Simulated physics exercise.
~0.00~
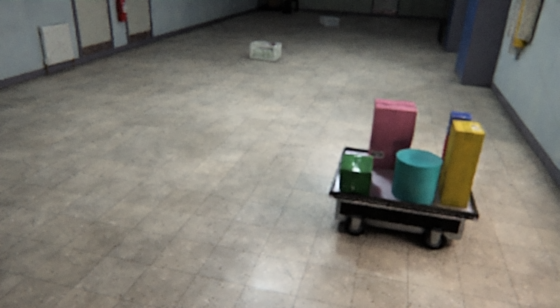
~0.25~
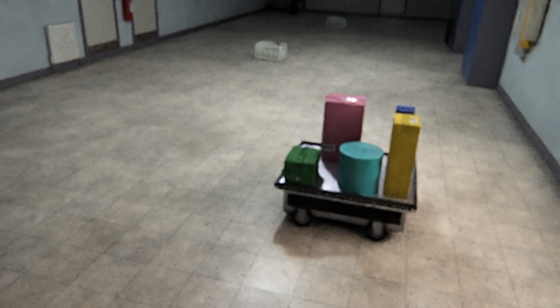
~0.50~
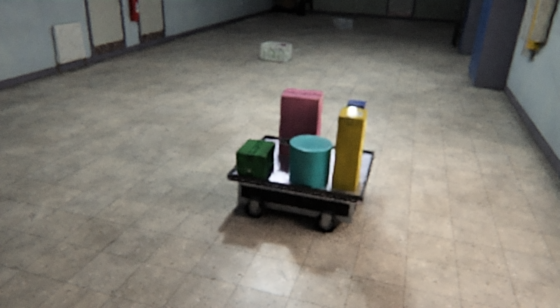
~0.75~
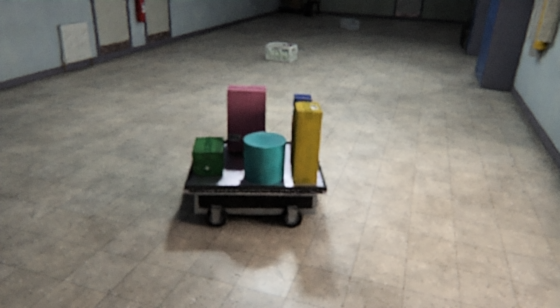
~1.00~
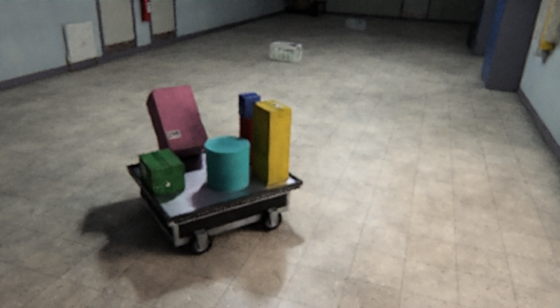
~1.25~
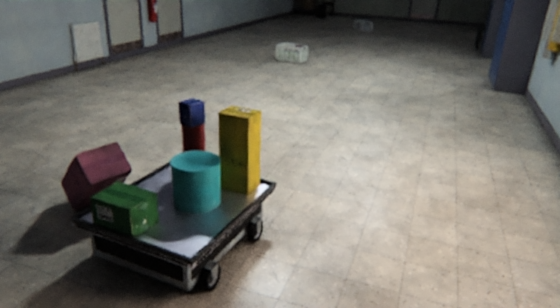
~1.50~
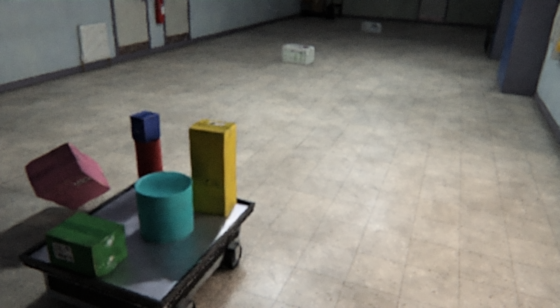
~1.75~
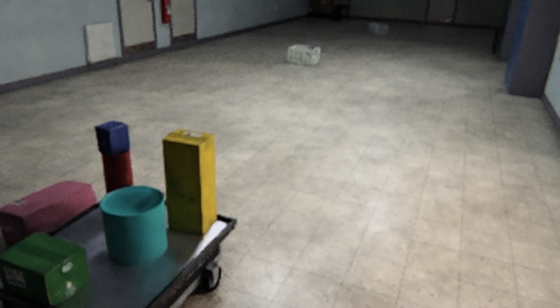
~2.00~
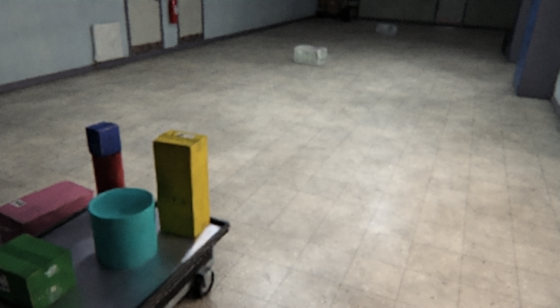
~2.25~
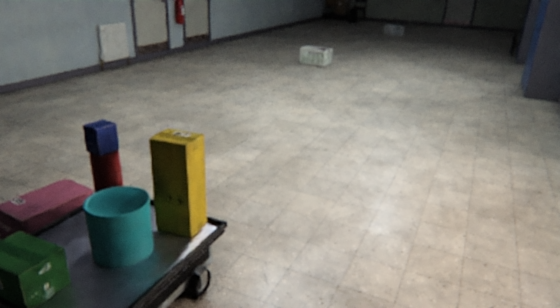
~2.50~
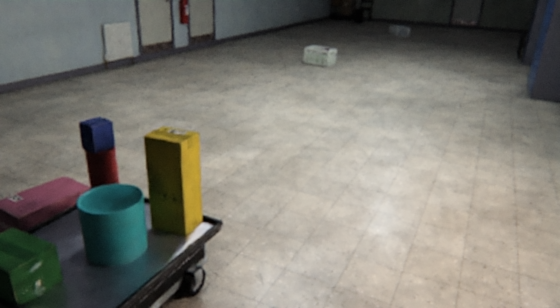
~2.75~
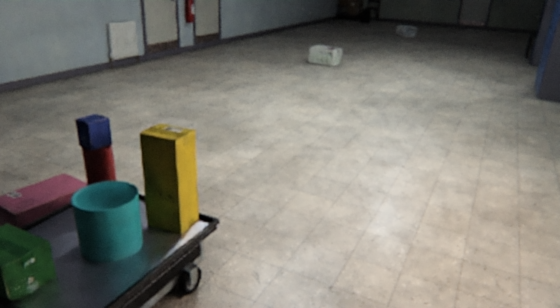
A flat cart rolls left, turns toward the viewer as its pink box topples off, and stops.
